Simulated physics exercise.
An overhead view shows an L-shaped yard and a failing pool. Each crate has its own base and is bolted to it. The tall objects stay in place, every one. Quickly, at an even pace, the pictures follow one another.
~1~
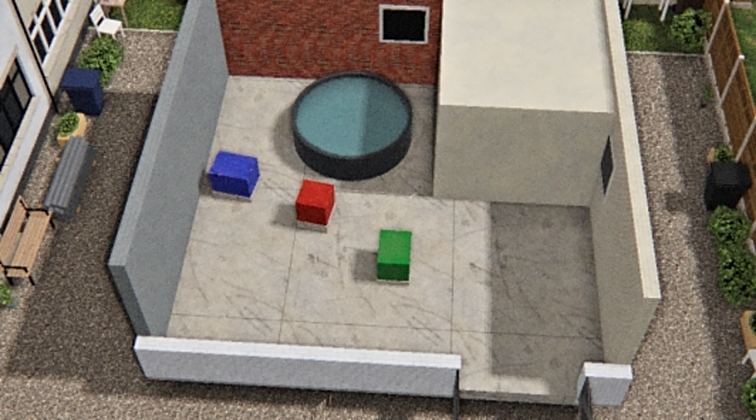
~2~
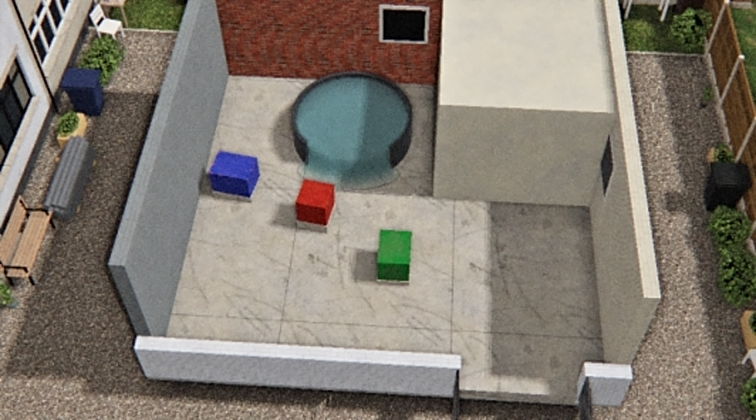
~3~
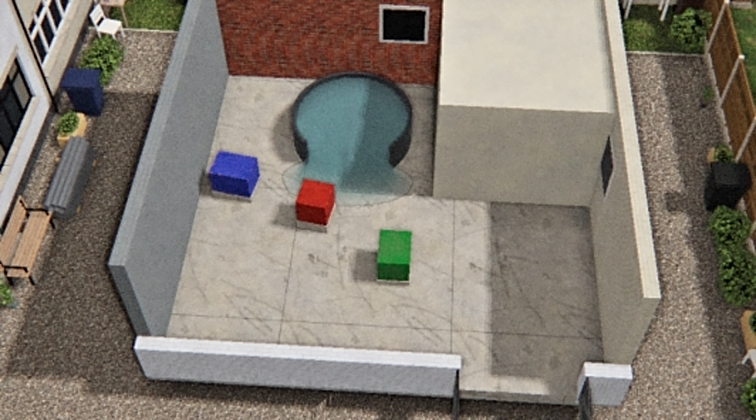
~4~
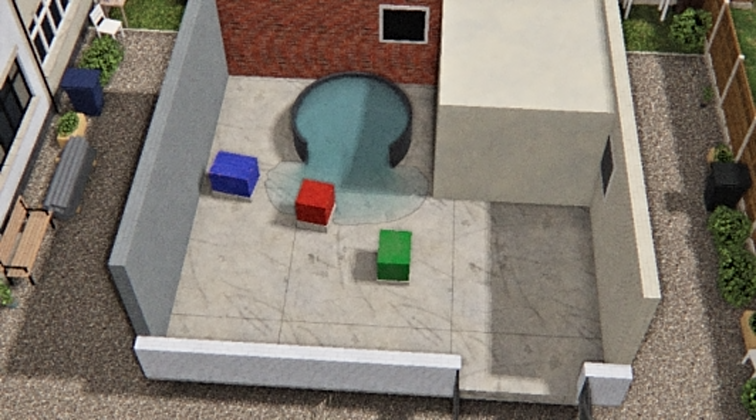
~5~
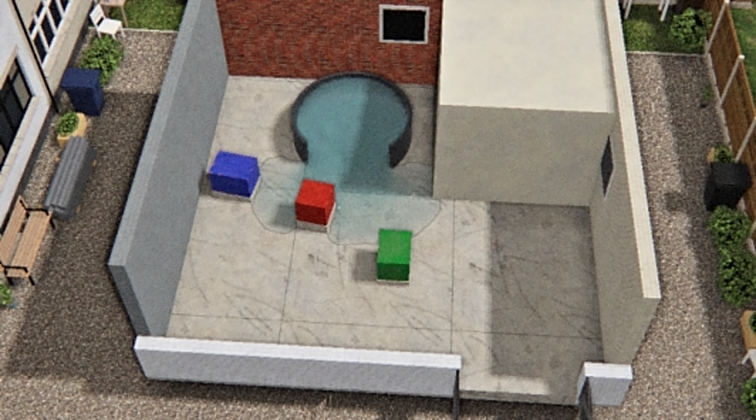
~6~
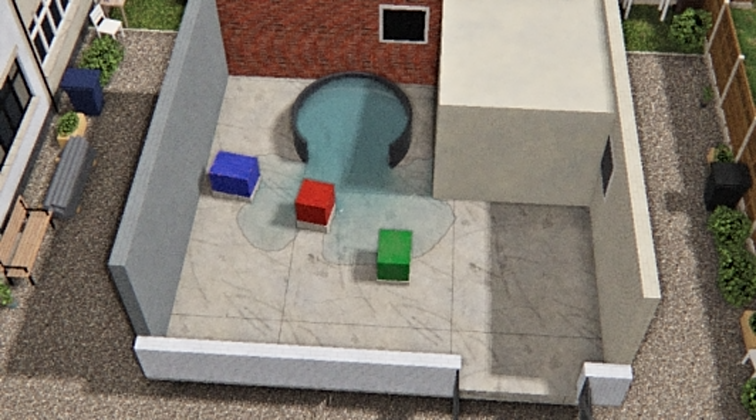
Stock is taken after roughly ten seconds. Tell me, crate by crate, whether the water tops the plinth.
In the end the blue crate gets caught by the water; the red crate gets caught by the water; the green crate gets caught by the water.
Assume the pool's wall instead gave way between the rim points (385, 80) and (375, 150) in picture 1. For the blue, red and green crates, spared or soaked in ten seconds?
I'd expect the blue crate remains untouched, the red crate remains untouched, and the green crate goes wet.
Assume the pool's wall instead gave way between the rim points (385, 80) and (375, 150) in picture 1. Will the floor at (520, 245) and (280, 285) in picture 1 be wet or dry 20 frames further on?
In that order: Clear, covered.
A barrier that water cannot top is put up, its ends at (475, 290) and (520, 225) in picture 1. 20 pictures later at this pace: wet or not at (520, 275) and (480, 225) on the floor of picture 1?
Untouched, reached.
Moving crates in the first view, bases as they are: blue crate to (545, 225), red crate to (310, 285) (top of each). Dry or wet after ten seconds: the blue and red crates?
Result: Blue one avoids the flood; red one is overtopped.
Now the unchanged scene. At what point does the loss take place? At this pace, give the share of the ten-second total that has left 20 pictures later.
I'd estimate some 5 per cent.
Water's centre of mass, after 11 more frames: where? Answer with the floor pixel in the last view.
Roughly (347, 198) in the last picture.
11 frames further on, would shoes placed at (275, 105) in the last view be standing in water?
Answer: No flooding.
A moment on, water covers 35 % of the floor; the blue crate water round its plinth, the red crate water round its plinth, the green crate water round its plinth.
Next, water covers 55 % of the floor; the blue crate water round its plinth, the red crate water round its plinth, the green crate water round its plinth.
Then, water covers 80 % of the floor; the blue crate water round its plinth, the red crate water round its plinth, the green crate water round its plinth.
Later, water covers 90 % of the floor; the blue crate water round its plinth, the red crate water round its plinth, the green crate water round its plinth.
In the end, water covers 100 % of the floor; the blue crate was topped, the red crate was topped, the green crate was topped.
